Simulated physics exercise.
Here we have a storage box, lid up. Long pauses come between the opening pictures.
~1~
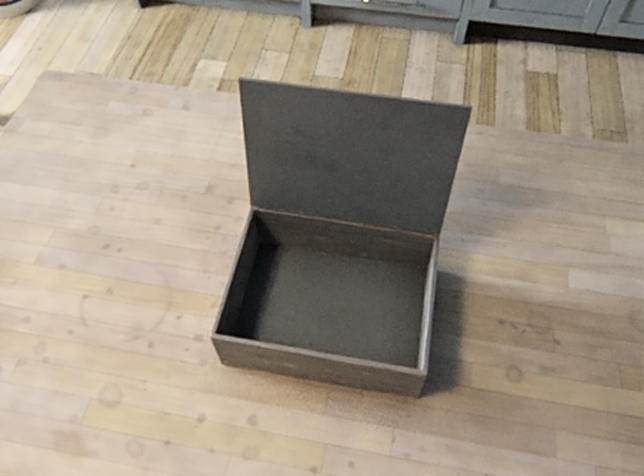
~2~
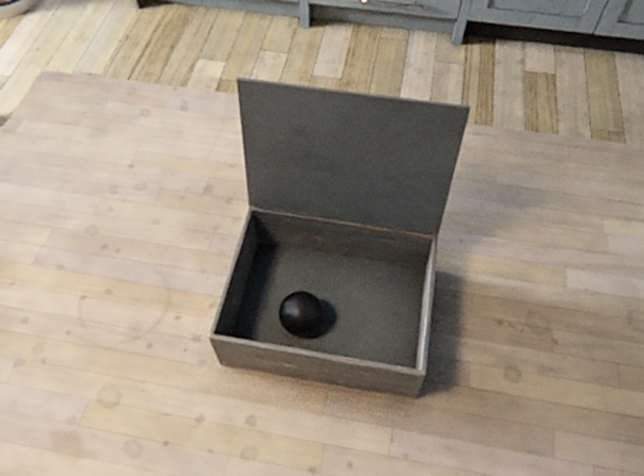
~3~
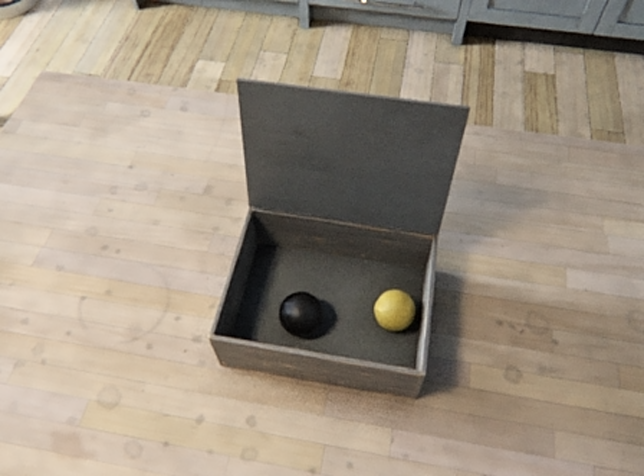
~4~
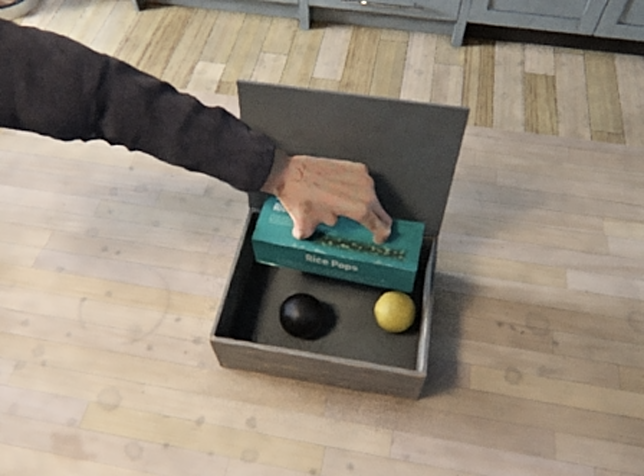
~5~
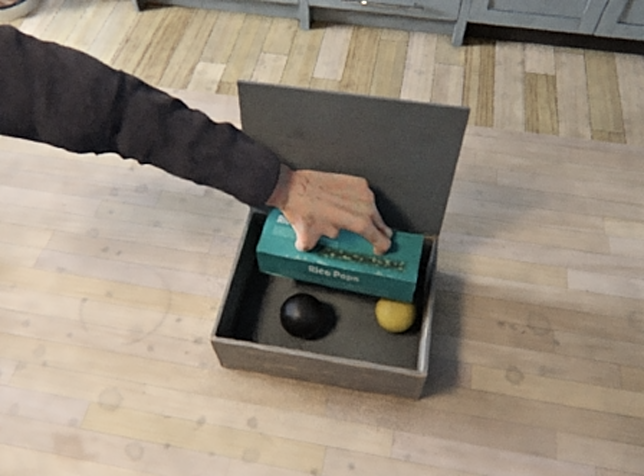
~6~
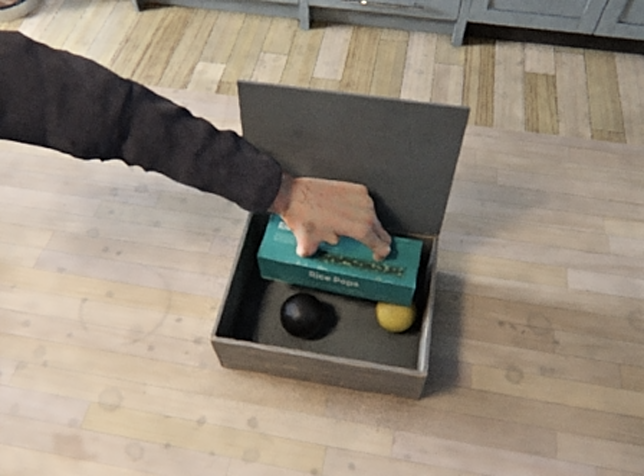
The video shows an open, empty grey box on a wooden surface, in which a black ball and then a yellow lemon appear, before a hand lowers a turquoise carton slightly into the back of the box and keeps holding it.
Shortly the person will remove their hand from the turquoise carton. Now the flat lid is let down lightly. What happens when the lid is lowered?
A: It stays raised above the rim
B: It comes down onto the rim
(B) It comes down onto the rim.
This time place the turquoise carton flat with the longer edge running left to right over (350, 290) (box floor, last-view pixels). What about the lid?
Then it shuts flat.
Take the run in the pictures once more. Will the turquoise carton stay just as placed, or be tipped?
At the finish the turquoise carton goes crooked.
Then, 0.40 s on from there, turquoise carton on its side near (349, 266); black ball shifted a little.
Then, 1.40 s on from there, lid 73° above the rim; turquoise carton on its side near (349, 266); black ball shifted about its own width.
Then, 1.70 s on from there, lid 48° above the rim; turquoise carton on its side near (349, 266); black ball shifted about its own width.
Then, 2.00 s on from there, lid 14° above the rim; turquoise carton on its side near (349, 266); black ball shifted a little.
In the end, lid shut; toppled in the box, turquoise carton; the other 2 unmoved. At the end, from the last picture's camera, turquoise carton near (349, 266).
